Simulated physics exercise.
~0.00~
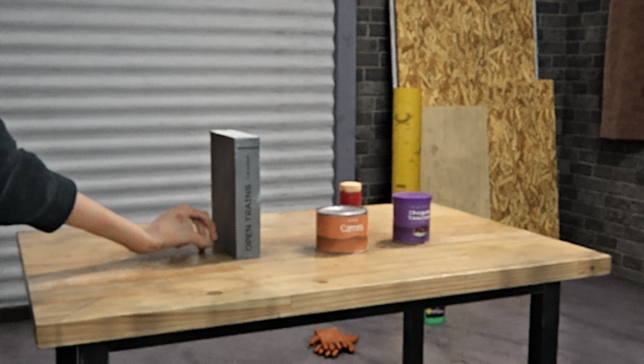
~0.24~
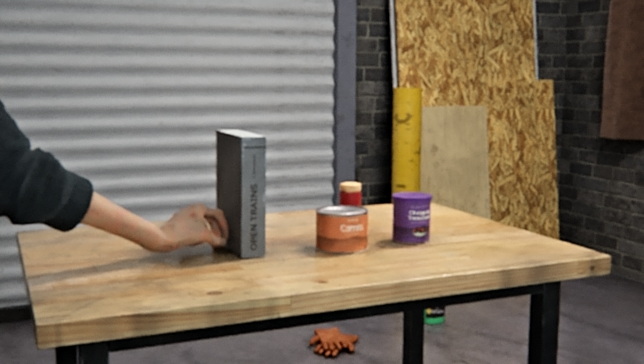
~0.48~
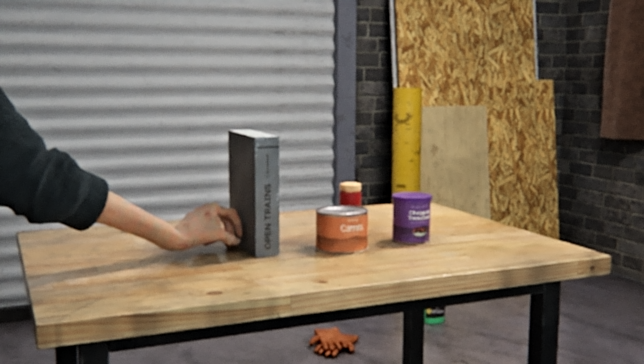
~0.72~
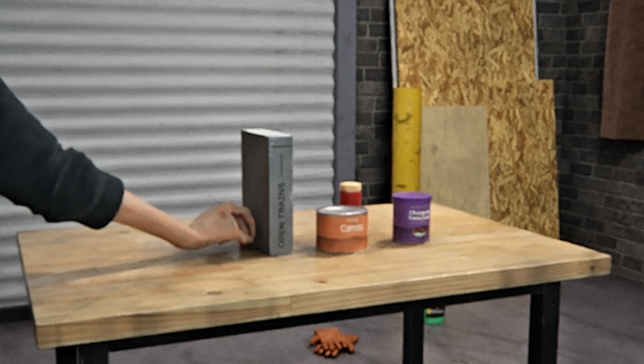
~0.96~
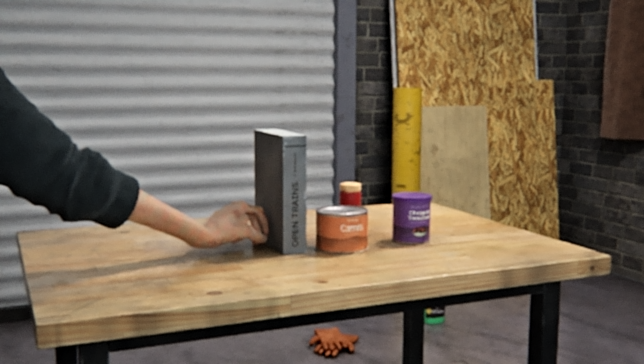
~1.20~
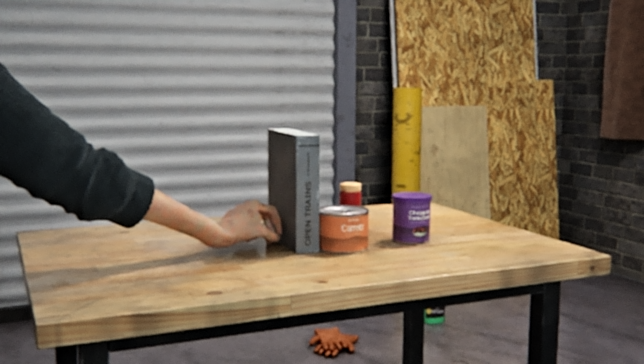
A hand slides an upright grey book right across a wooden table to an orange tub.
